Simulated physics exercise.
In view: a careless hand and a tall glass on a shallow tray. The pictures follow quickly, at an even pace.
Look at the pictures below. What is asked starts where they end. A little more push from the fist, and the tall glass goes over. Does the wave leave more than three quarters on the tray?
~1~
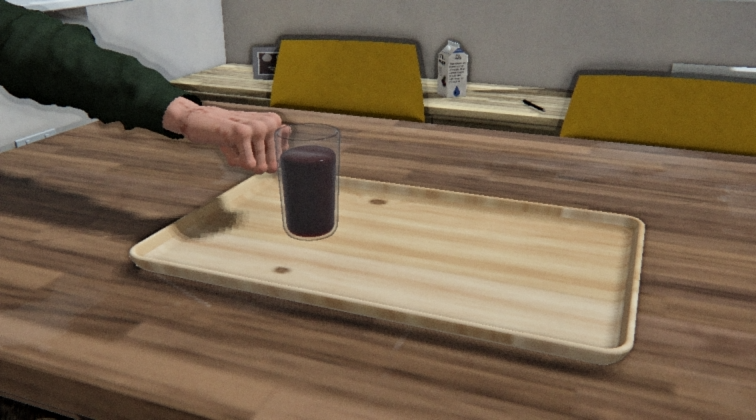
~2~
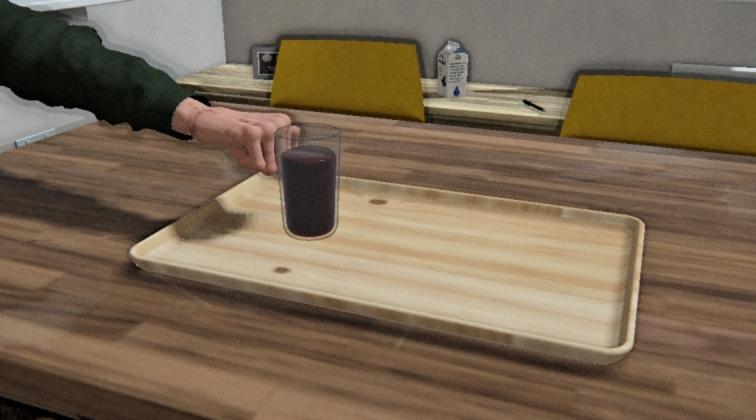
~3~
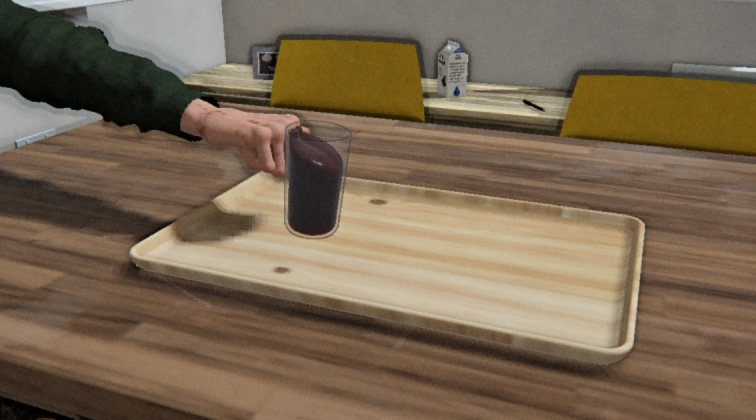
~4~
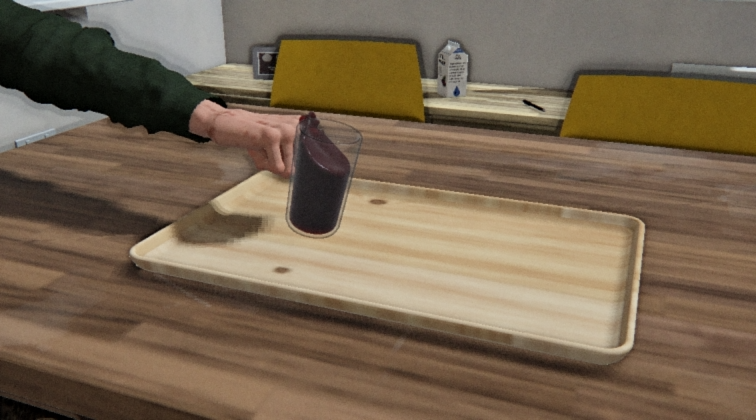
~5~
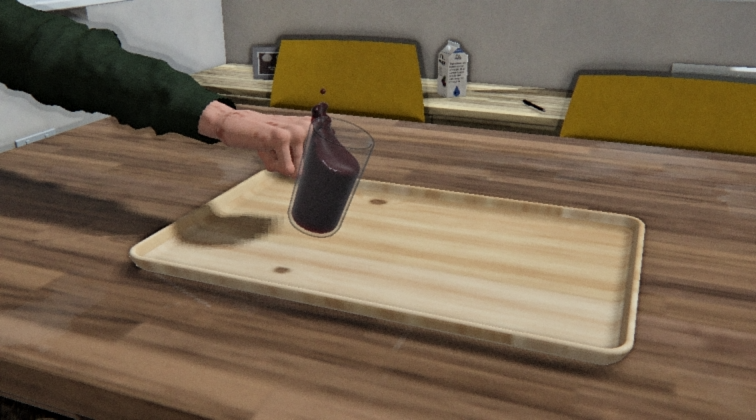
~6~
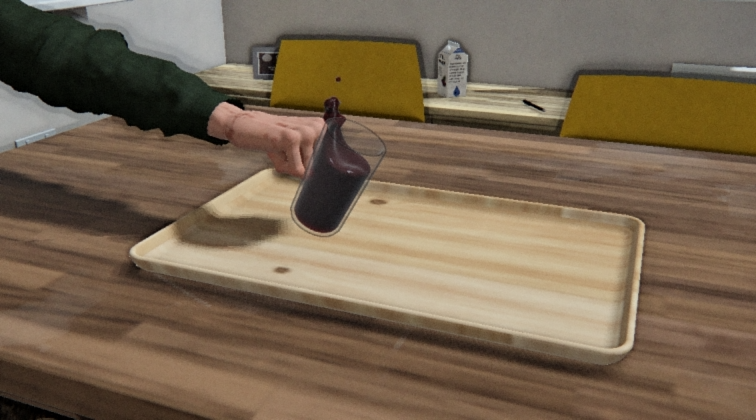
No, it takes more than a quarter off.
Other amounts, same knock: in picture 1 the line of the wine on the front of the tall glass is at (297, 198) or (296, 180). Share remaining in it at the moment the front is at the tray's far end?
45 % and 50 %.
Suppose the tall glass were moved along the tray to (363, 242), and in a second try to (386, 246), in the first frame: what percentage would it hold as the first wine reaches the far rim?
It would be around 55 per cent, and then around 65 per cent.
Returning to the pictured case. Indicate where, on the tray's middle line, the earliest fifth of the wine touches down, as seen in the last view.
Roughly the pixel (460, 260) on the tray.
A moment on, the tall glass lies on its side and 94 per cent is in the glass, 0 on the tray and 6 above or beyond its rim.
Next, the tall glass lies on its side and 51 per cent is in the glass, 40 on the tray and 9 above or beyond its rim.
Then the tall glass lies on its side and 28 per cent is in the glass, 56 on the tray and 16 above or beyond its rim.
Later the tall glass lies on its side and 15 per cent is in the glass, 45 on the tray and 40 above or beyond its rim.
At rest 61 per cent is held by tray and glass, 39 is off the tray.
